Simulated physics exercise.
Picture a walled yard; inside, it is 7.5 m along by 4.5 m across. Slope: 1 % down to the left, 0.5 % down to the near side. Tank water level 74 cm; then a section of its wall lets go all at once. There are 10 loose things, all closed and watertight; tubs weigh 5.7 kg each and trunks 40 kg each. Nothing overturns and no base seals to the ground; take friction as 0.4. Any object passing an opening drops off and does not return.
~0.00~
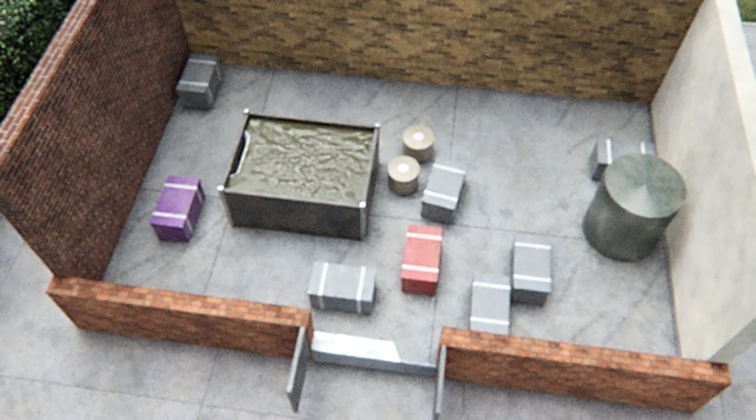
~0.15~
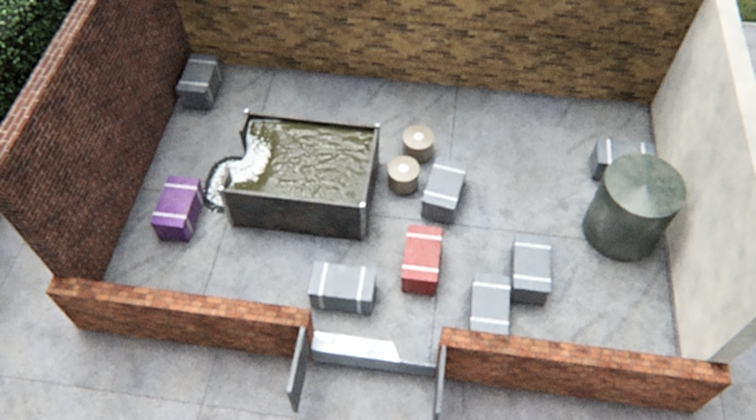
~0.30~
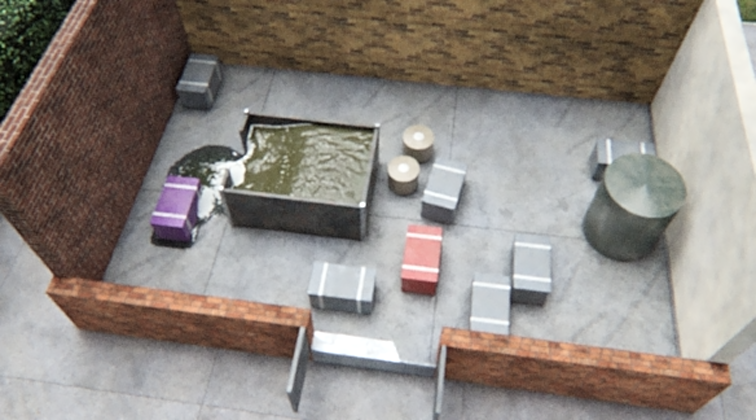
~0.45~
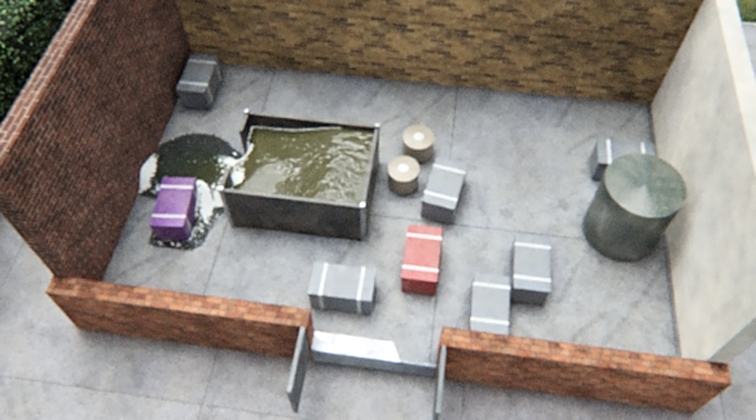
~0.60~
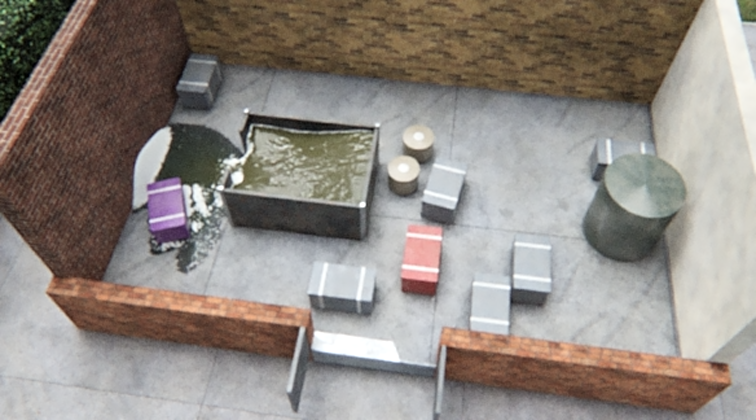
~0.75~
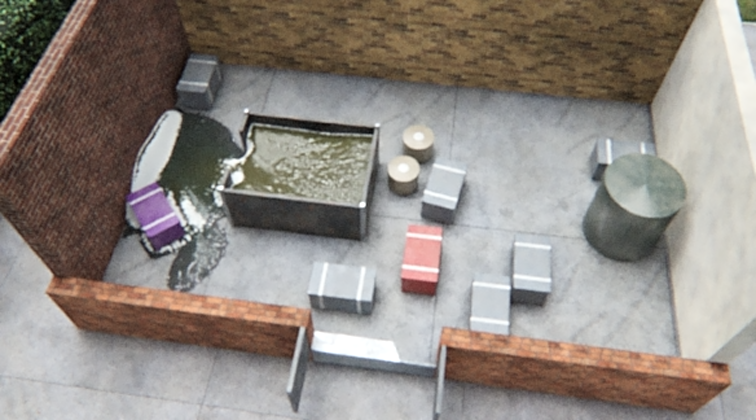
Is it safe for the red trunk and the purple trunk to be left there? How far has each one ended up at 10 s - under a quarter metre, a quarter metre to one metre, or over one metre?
At the end, chances are the red trunk won't really stir, chances are the purple trunk gets dragged off a good way.
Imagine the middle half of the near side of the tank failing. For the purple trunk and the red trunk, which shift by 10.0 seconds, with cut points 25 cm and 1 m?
Here's how it goes: The purple trunk edges along somewhat, and the red trunk scarcely moves.
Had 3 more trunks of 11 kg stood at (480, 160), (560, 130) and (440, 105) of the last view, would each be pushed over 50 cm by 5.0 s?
Taking them in the order given: Falls short, falls short and exceeds it.
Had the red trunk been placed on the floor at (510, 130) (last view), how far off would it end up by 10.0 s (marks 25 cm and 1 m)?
Observed: Object is barely disturbed.
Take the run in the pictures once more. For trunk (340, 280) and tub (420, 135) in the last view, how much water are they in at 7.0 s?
Roughly 7 and 5 cm.
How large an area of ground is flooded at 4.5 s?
Somewhere about 21 m2, give or take.
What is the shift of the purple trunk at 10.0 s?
Roughly 250 cm.
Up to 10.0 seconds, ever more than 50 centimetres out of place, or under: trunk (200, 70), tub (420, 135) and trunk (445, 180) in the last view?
In sequence - crossed the line; crossed the line; stayed below the line.
After 2.0 s the red trunk is near (423, 252), 0.0 m from its start, aground; the purple trunk is near (140, 269), 1.1 m from its start, afloat; 0 of 10 are out; 1 afloat.
After 4.5 s the red trunk is near (423, 252), 0.0 m from its start, aground; the purple trunk is near (303, 259), 2.0 m from its start, aground; 0 of 10 are out; 0 afloat.
After 7.0 s the red trunk is near (423, 252), 0.0 m from its start, aground; the purple trunk is near (340, 257), 2.4 m from its start, aground; 0 of 10 are out; 2 afloat.
After 10.0 s the red trunk is near (423, 252), 0.0 m from its start, aground; the purple trunk is near (340, 257), 2.4 m from its start, aground; 0 of 10 are out; 1 afloat.
